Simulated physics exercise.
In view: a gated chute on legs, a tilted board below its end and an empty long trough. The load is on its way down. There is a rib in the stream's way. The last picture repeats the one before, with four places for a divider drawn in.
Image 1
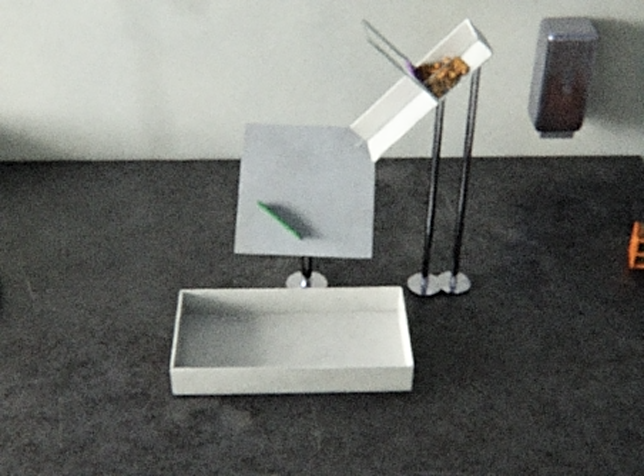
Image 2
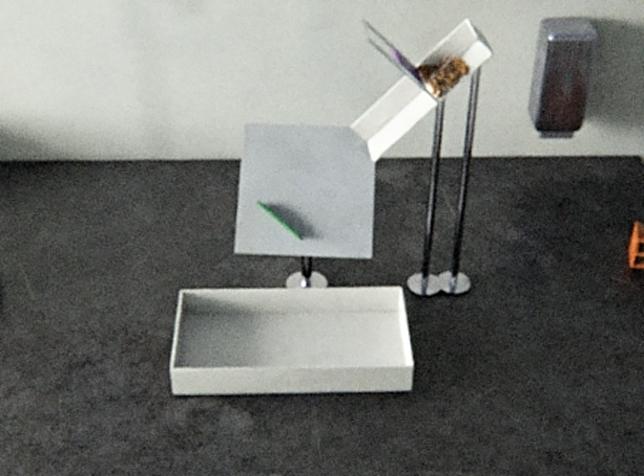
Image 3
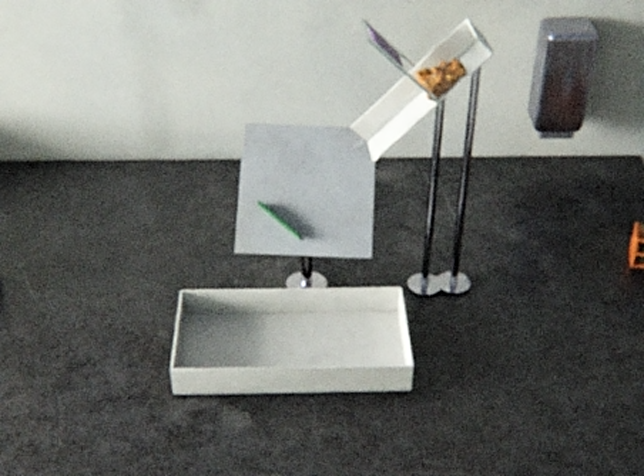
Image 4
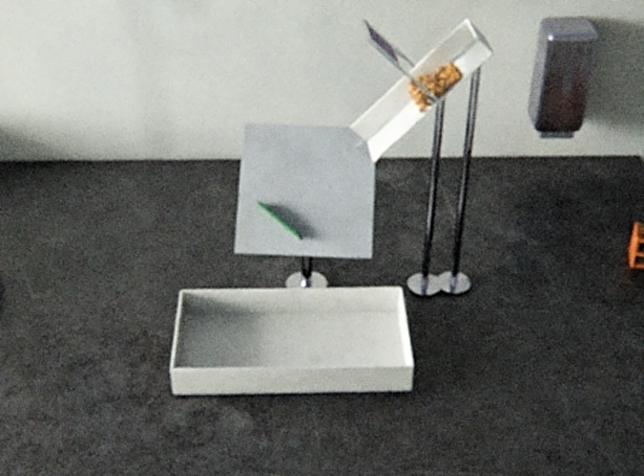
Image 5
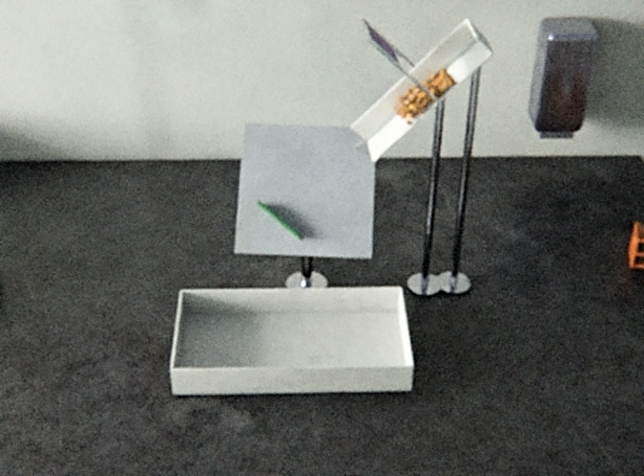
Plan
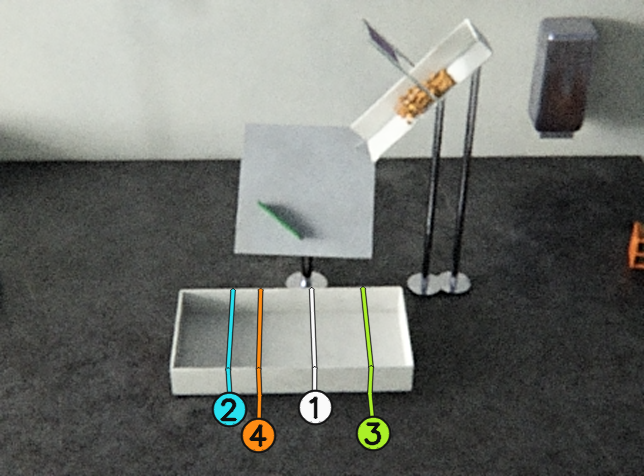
A white chute on thin dark legs, holding a small heap of orange-brown chickpeas behind a raised gate, slopes down leftward over a dark tabletop against a pale wall, seen from slightly above by a still camera. Below its end stands a tilted grey board with a green rib, behind an empty white trough, with a dark grey object at upper right. The chickpeas slide partway down the chute, spreading out.
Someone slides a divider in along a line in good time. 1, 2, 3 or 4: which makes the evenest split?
Go for 1.
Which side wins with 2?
More lands on the right.
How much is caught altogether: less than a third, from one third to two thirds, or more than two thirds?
It is more than two thirds.
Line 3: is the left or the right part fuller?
The left side.
On the marked copy, line 1 crosses the front rim at (314, 367); line 2 crosses the front rim at (228, 368); line 3 crosses the front rim at (371, 366); line 4 crosses the front rim at (258, 368).
With 1, of what is caught, roughly a third on the left of the divider, roughly two thirds on the right.
With 2, of what is caught, just a few on the left of the divider, almost all on the right.
With 3, of what is caught, every piece on the left of the divider, not one piece on the right.
With 4, of what is caught, not one piece on the left of the divider, every piece on the right.
